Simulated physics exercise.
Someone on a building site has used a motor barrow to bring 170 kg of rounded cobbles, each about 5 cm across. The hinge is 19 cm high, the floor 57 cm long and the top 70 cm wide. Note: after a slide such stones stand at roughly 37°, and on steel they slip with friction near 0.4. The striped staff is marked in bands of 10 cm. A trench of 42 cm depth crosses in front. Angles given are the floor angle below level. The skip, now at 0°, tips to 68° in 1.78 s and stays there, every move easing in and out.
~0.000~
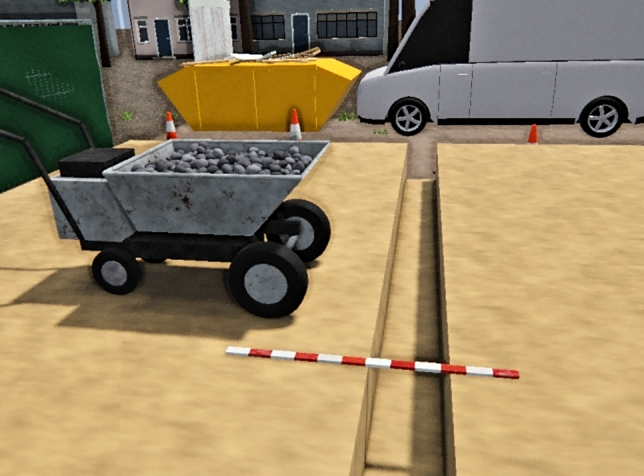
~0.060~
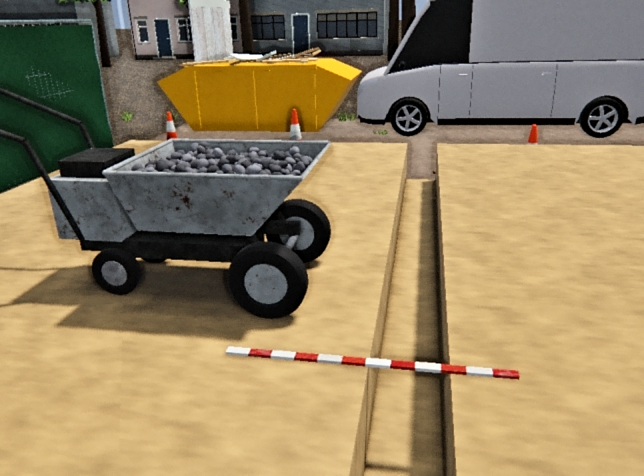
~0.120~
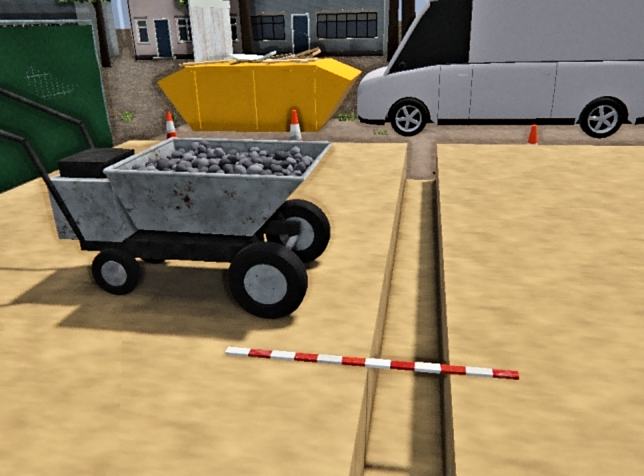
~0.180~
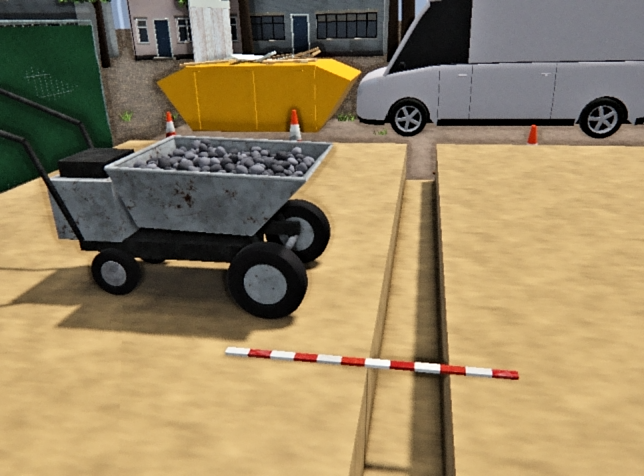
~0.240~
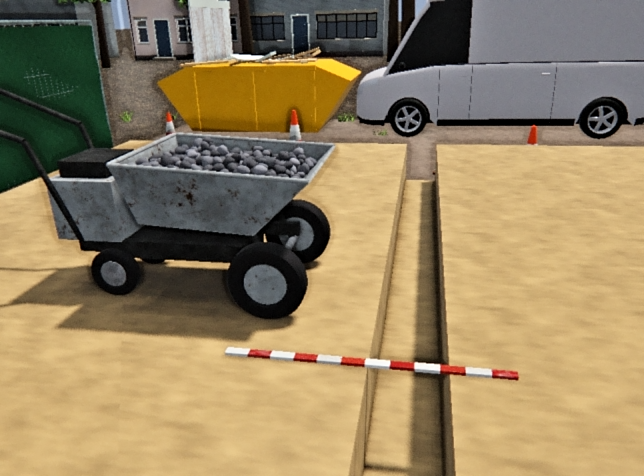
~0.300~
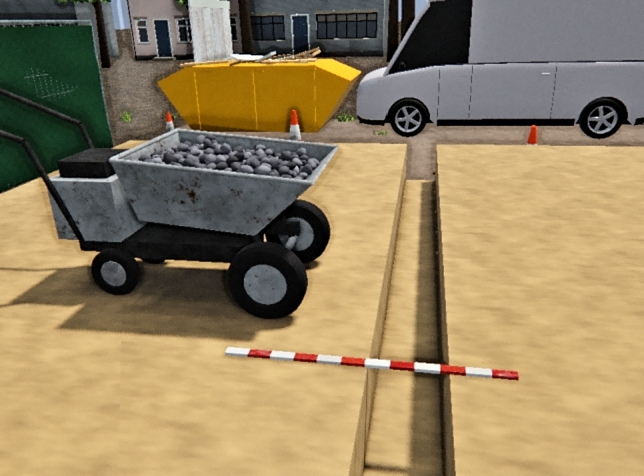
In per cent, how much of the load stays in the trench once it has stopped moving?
I would say about 83 per cent.
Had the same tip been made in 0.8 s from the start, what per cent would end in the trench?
With that change, it comes to around 65 per cent.
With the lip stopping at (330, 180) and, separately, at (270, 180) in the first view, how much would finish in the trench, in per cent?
Near 50 per cent from the first place, 100 from the second.
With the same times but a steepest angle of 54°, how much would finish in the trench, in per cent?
Roughly 65%.
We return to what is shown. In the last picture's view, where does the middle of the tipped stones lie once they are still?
Resting centre: About (420, 344).
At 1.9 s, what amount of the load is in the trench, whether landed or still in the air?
At that moment: Approx. 45 %.
After 1.3 s the floor is at 58°; 99 % in the skip, 1 % in the trench; the foremost stones are at (408, 259).
After 1.9 s the floor is at 68°; 44 % in the skip, 45 % in the trench, 11 % past the trench; the foremost stones are at (525, 309).
After 2.2 s the floor is at 68°; 18 % in the skip, 65 % in the trench, 18 % past the trench; the foremost stones are at (598, 322).
After 4.2 s the floor is at 68°; 0 % in the skip, 83 % in the trench, 17 % past the trench; the foremost stones are at (625, 313).
